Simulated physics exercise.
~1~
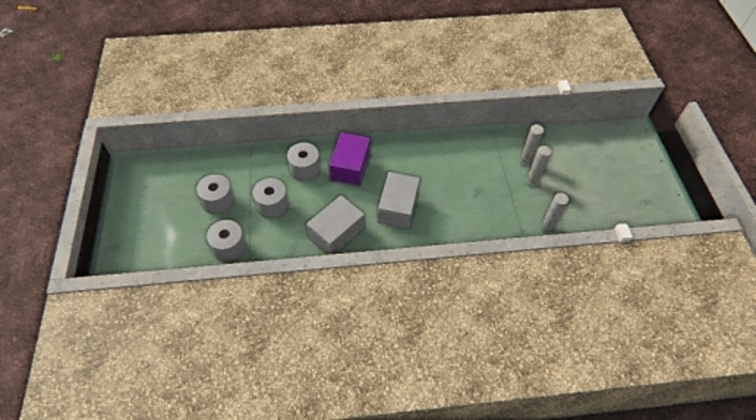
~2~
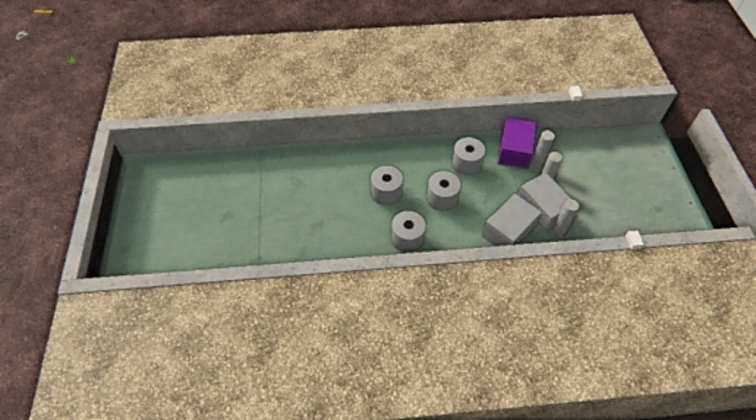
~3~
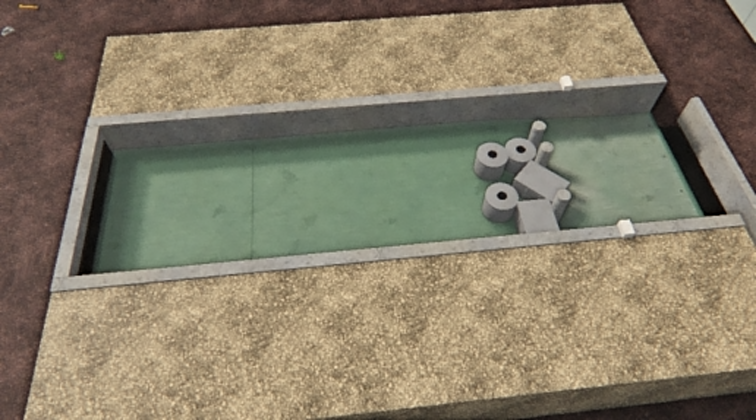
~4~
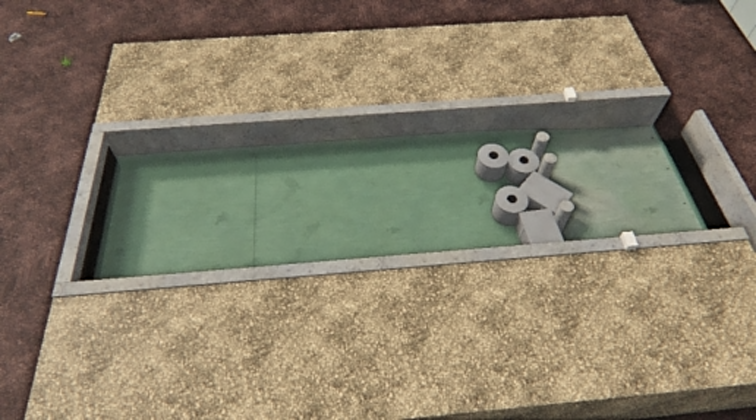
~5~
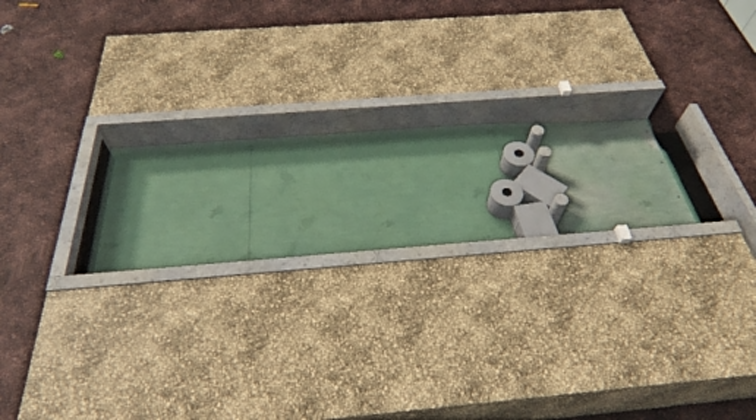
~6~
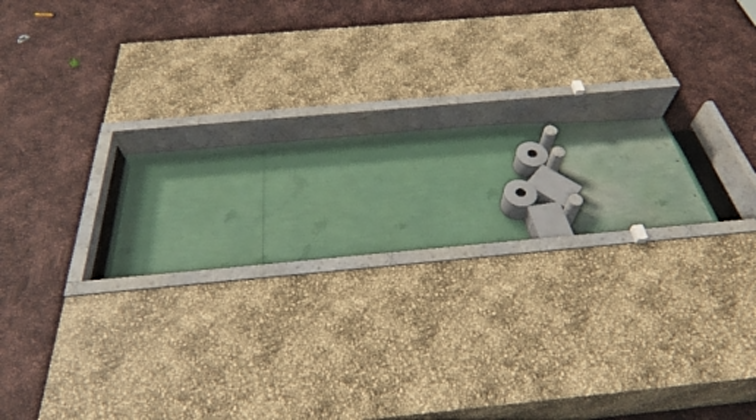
We see grey round tubs, two grey crates and a purple crate drift right along a water-filled channel towards three upright posts; the purple crate and a tub pass out of sight, then another tub goes, leaving two tubs and both grey crates bunched against the posts.
